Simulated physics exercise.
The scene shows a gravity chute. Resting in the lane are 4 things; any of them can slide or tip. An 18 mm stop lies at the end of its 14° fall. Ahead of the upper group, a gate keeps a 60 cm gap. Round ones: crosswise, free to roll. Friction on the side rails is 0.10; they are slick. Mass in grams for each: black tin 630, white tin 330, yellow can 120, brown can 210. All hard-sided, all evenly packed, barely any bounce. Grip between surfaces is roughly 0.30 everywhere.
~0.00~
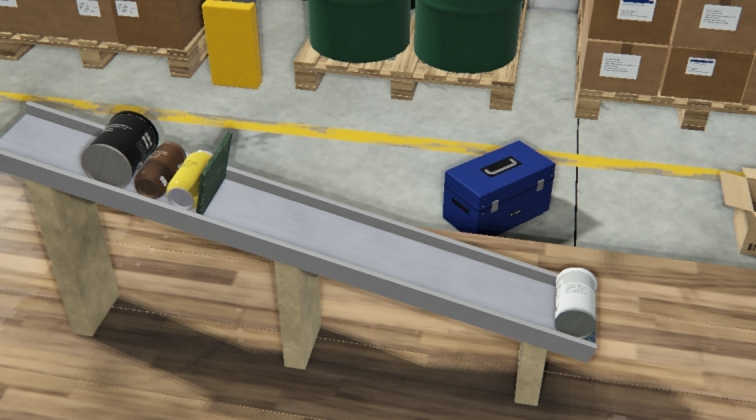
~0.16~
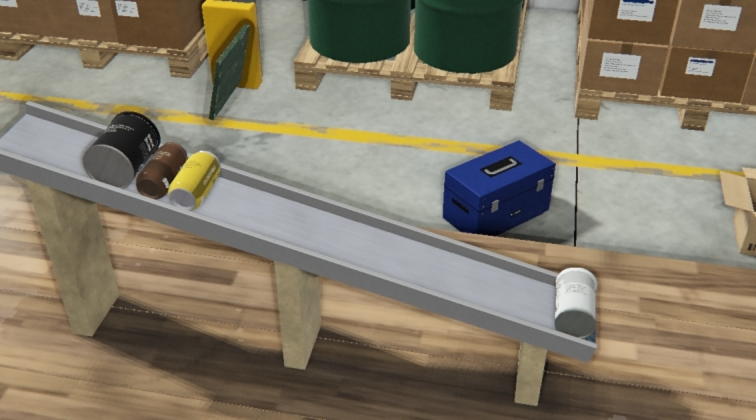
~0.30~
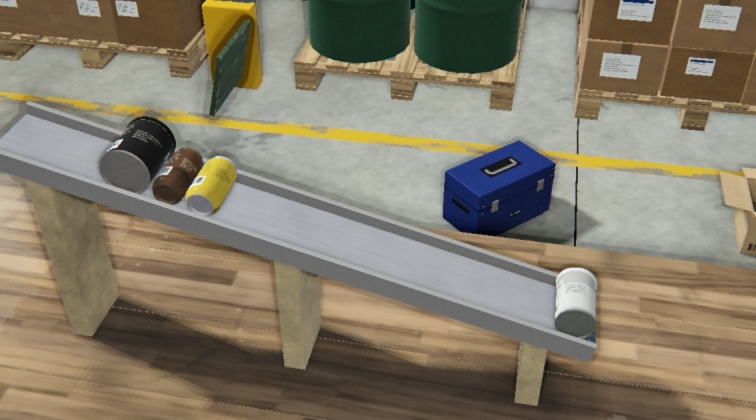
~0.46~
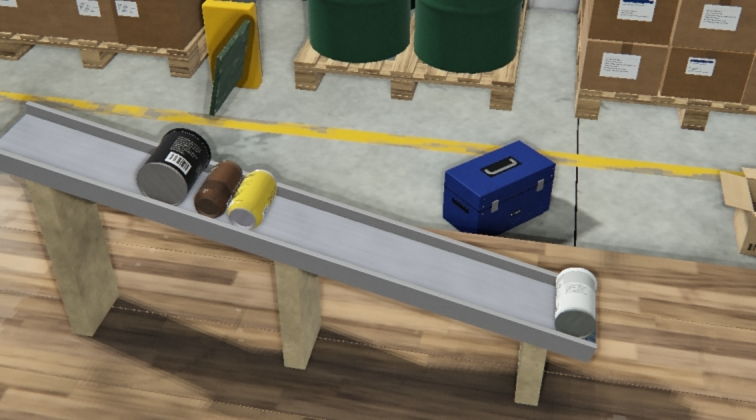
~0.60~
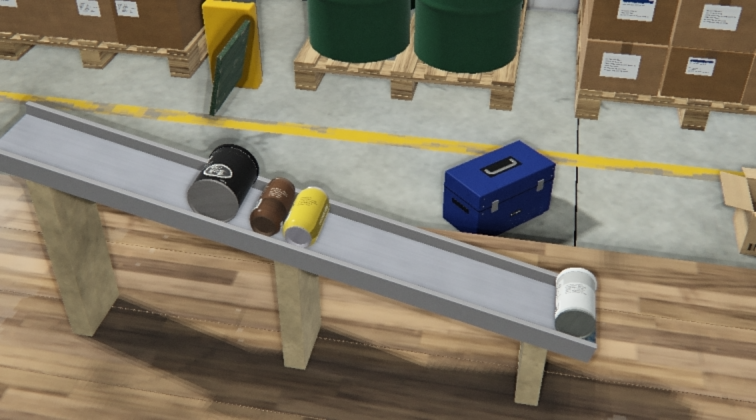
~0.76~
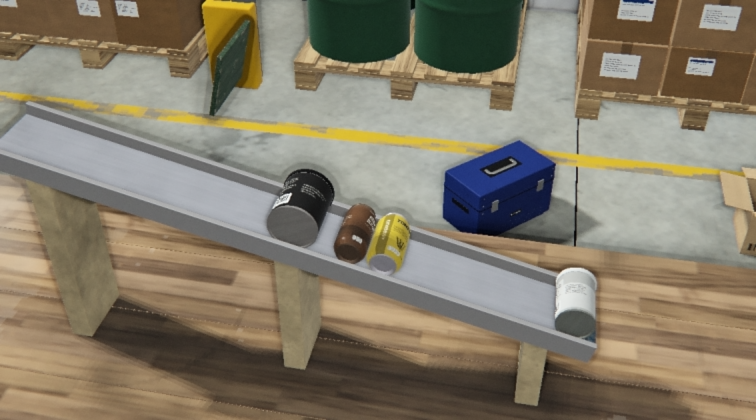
A sloping grey chute with black, brown and yellow cans rolling down to the right after a green gate swings open.
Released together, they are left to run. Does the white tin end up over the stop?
Yes - it is left outside the lane.
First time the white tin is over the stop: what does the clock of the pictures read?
1.1 s or so.
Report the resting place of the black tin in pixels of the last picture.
In the last picture it sits around (540, 286).
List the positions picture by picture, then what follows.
Gate shut; white tin (576, 303); black tin (121, 150), in the first picture.
Leader 66 cm from the stop; brown can (162, 171); black tin (122, 150), in the second picture.
Leader 63 cm from the stop; yellow can (212, 186); brown can (178, 176), in the third picture.
Leader 56 cm from the stop; yellow can (253, 200); black tin (175, 167), in the fourth picture.
Leader 47 cm from the stop; yellow can (307, 218); brown can (273, 207), in the fifth picture.
Leader 32 cm from the stop; white tin (576, 303); yellow can (389, 244), in the sixth picture.
After 0.96 s, leader 9 cm from the stop; white tin near (576, 303).
After 1.56 s, white tin now over the stop.
In the end (2.2 s), over the stop, white tin and yellow can; the other 2 in the lane.
